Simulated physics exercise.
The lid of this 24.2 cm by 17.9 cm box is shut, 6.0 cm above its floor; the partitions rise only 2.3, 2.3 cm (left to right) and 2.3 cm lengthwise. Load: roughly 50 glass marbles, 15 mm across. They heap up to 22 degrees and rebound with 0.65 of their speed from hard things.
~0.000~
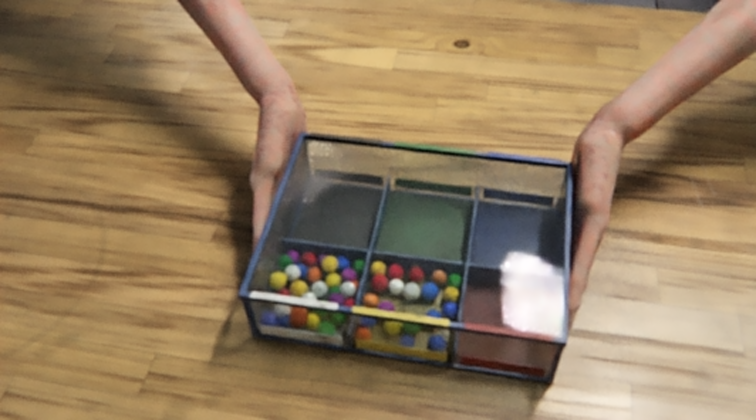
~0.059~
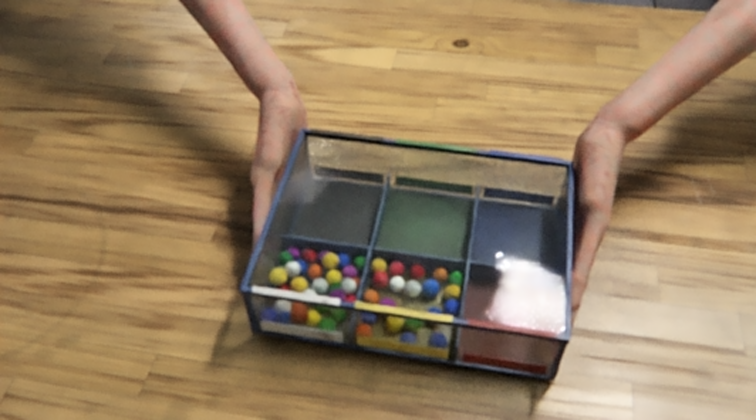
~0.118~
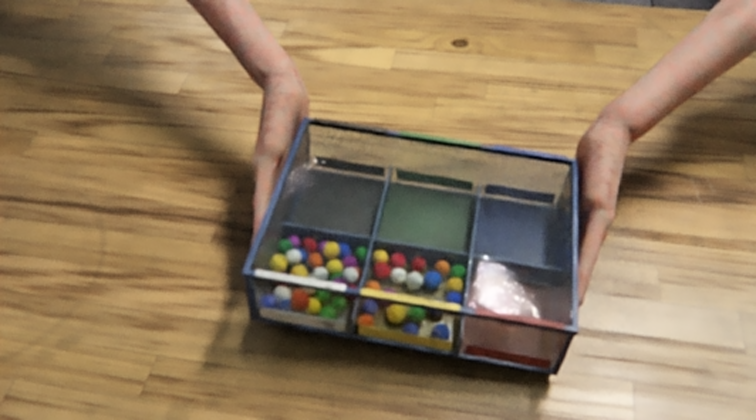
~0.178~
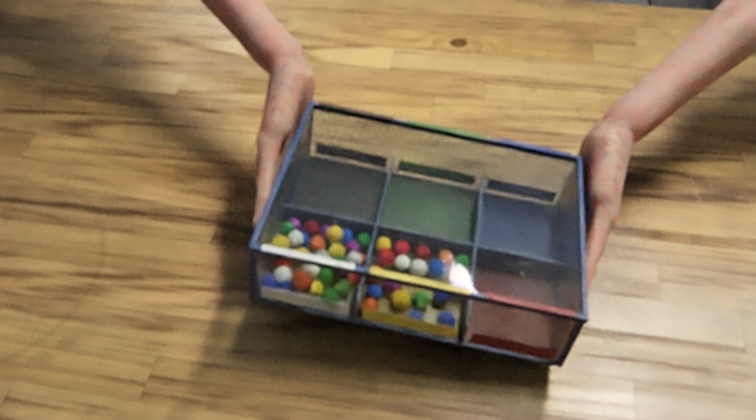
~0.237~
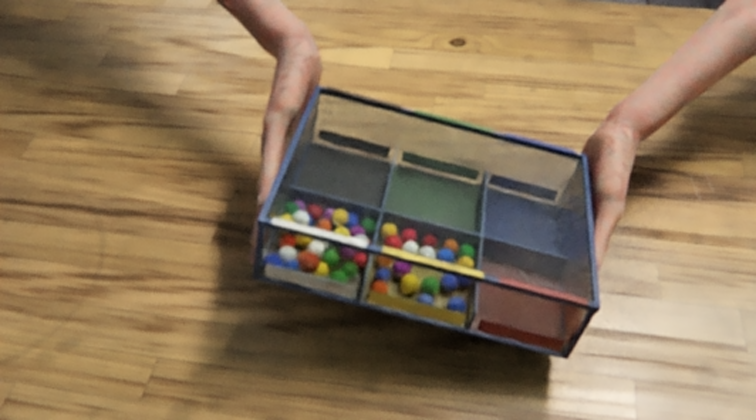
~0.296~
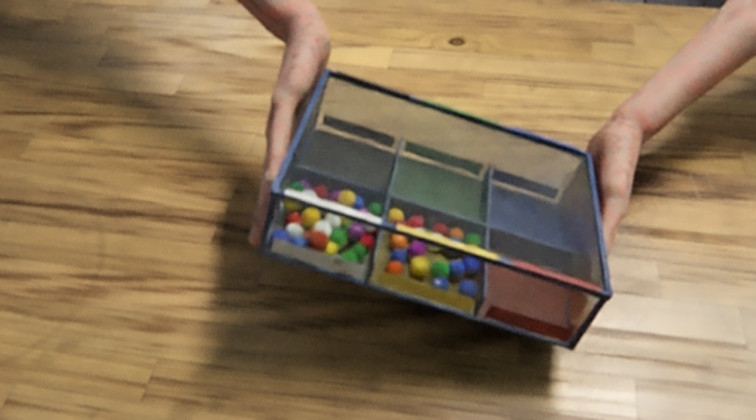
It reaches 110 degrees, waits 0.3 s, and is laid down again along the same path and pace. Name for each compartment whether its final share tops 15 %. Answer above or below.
Red: Below, blue: Above, green: Below, yellow: Below, white: Below, black: Below.
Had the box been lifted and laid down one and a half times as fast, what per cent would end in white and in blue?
White 0, blue 95.
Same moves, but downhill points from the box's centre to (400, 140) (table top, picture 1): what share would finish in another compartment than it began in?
Some 100 per cent.
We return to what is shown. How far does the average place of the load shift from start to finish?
About 16.0 cm.
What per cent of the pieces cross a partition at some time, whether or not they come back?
Roughly 100 per cent.
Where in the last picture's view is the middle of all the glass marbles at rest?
At about (516, 227).
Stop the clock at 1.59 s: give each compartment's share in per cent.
Red 0, blue 85, green 15, yellow 0, white 0, black 0.
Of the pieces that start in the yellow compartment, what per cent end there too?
About 0 per cent.
After 1.59 s, tilt 110 degrees; blue 85 %, green 15 %.
After 2.46 s, tilt 55 degrees; blue 100 %.
After 3.33 s, tilt 0 degrees; blue 95 %, green 5 %.
In the end, at 4.2 s, red 0 %, blue 95 %, green 5 %, yellow 0 %, white 0 %, black 0 %.
